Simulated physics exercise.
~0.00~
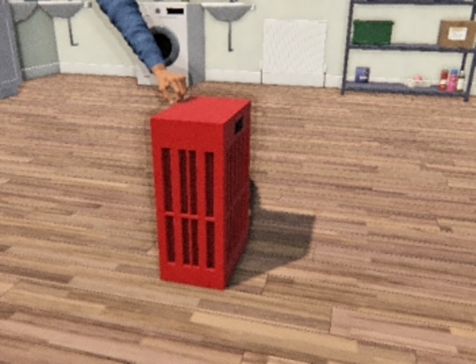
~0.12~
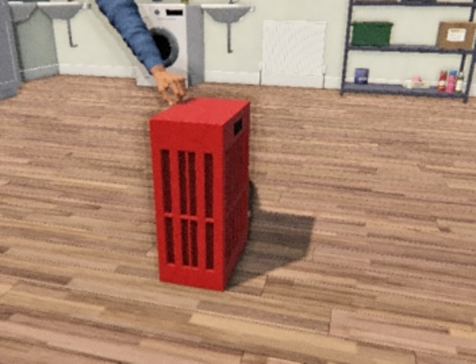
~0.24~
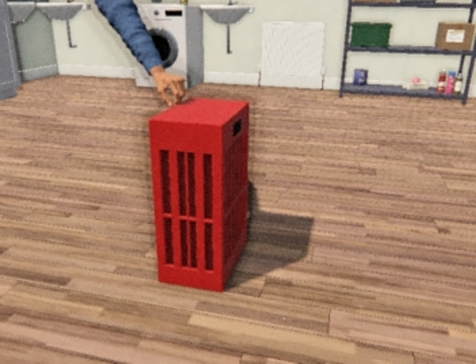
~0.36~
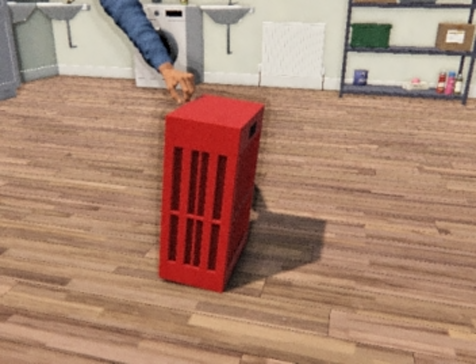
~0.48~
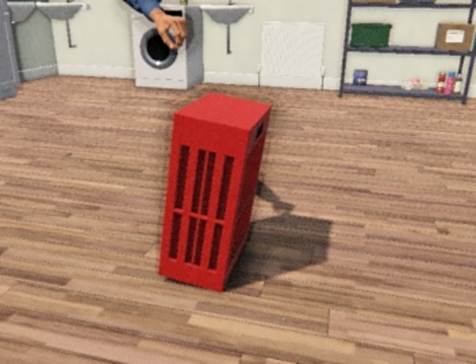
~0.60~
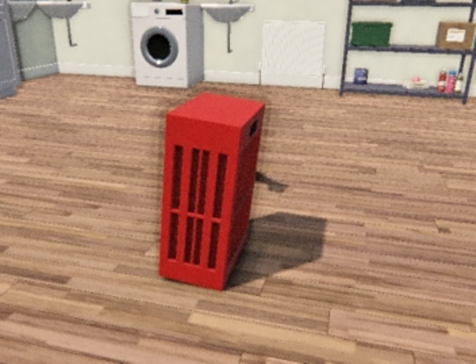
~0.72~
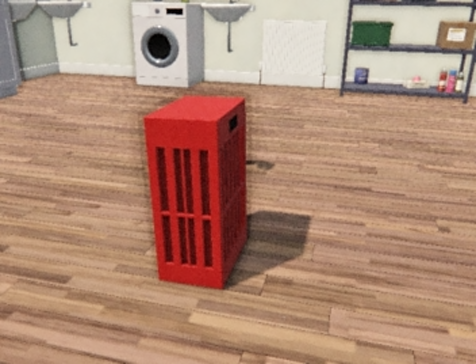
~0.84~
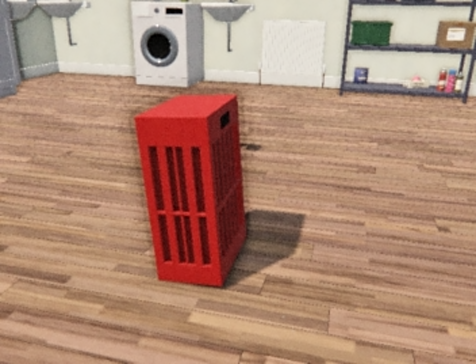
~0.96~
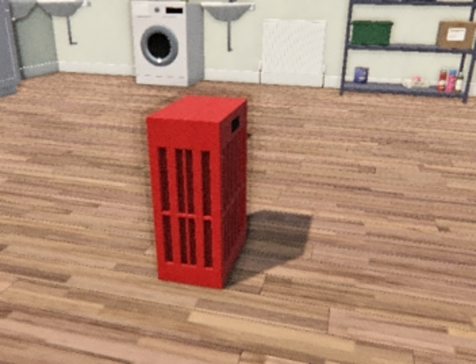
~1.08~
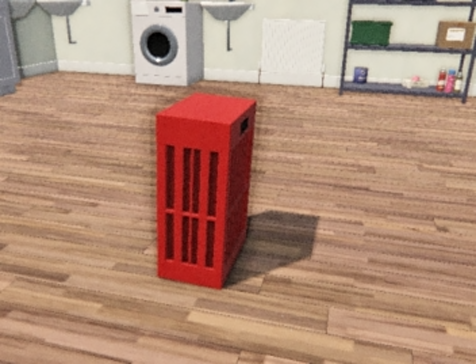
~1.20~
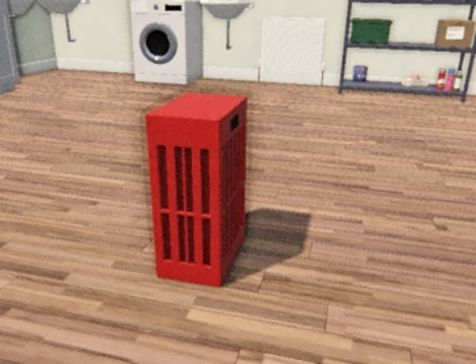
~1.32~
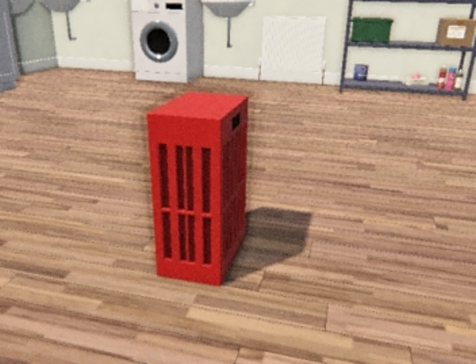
In a laundry room, a hand releases a tall red crate, which rocks and settles upright.
